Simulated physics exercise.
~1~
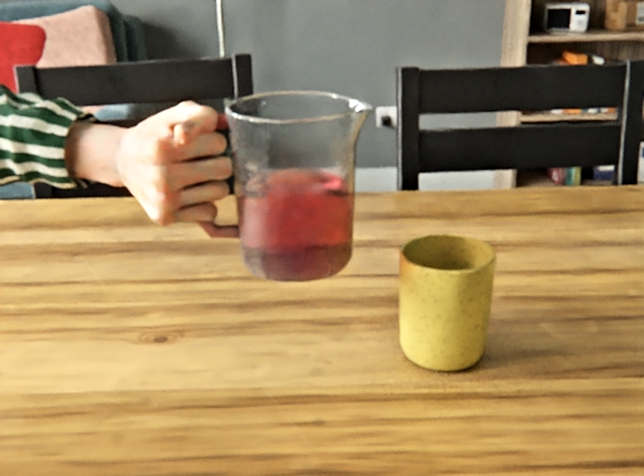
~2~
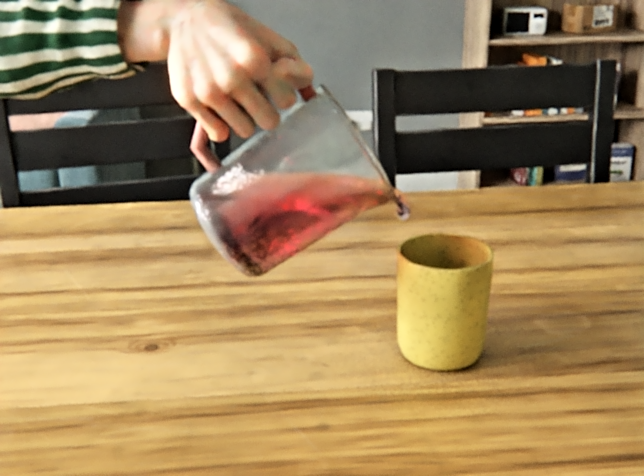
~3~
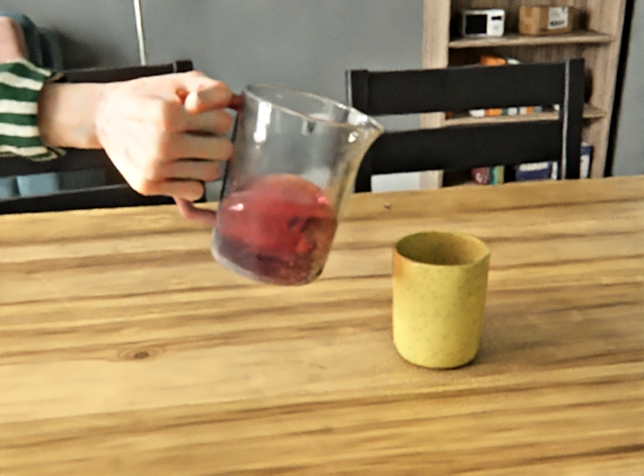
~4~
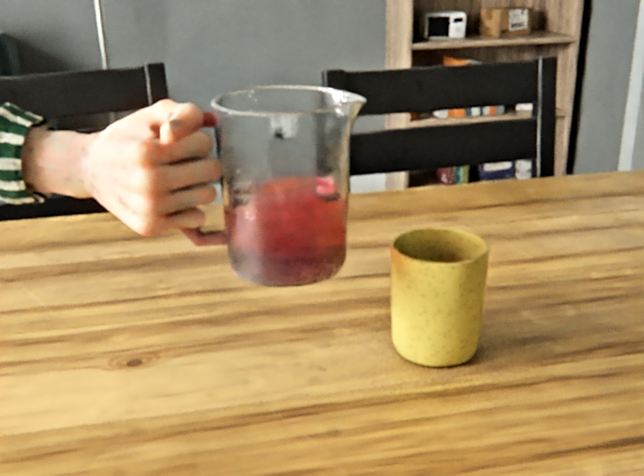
A hand tips a glass pitcher of red liquid toward a yellow mug, then levels it.
